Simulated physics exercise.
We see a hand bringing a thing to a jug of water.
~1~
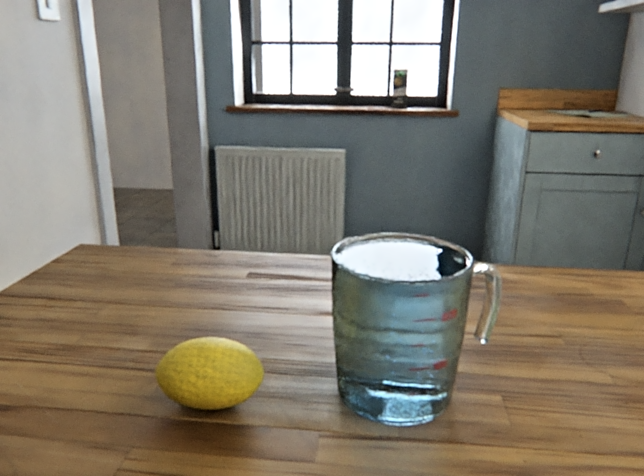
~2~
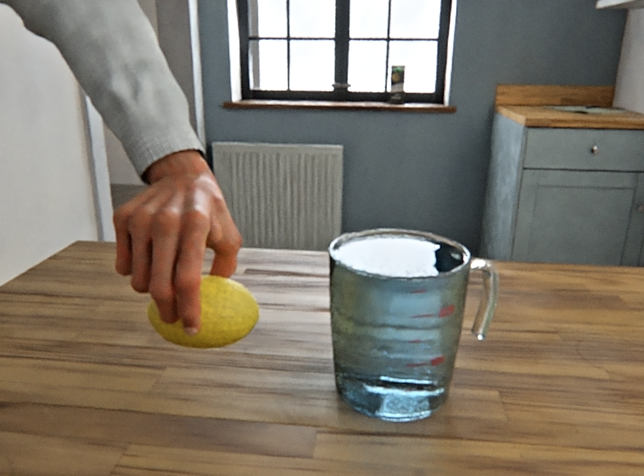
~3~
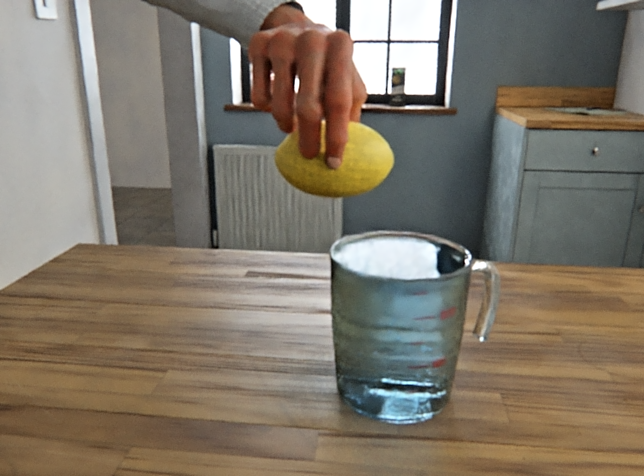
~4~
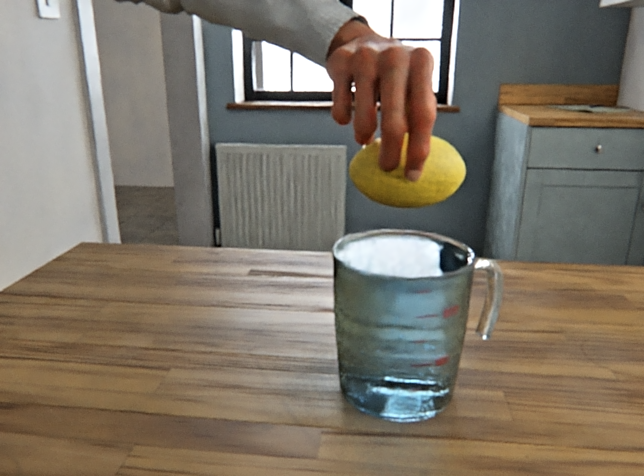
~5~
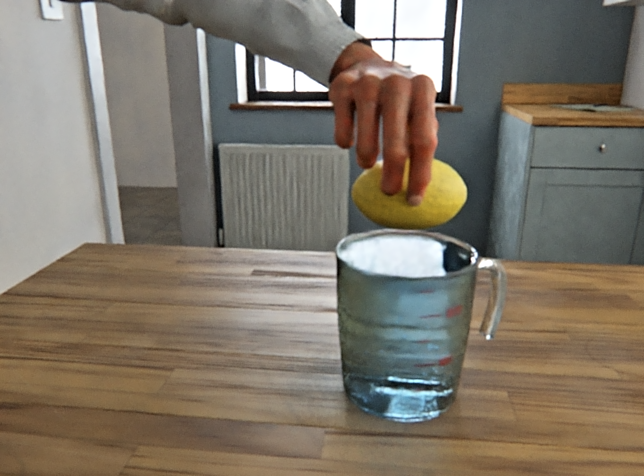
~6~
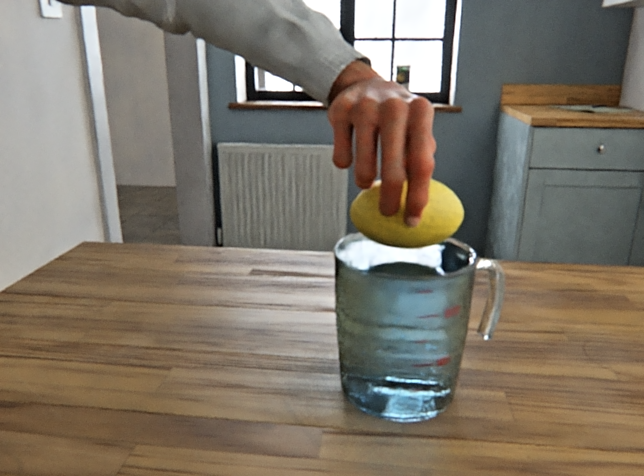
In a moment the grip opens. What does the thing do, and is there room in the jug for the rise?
The thing stays at the surface; the jug overflows.
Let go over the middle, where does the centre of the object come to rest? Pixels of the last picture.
At about (404, 272).
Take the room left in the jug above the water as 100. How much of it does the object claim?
Close to 380 %.
Next, the lemon enters the water; the jug is full to the brim; it has run over.
After that, the lemon comes up again; the jug is full to the brim; it has run over.
Finally, the lemon rides on the surface; the jug is full to the brim; it has run over.
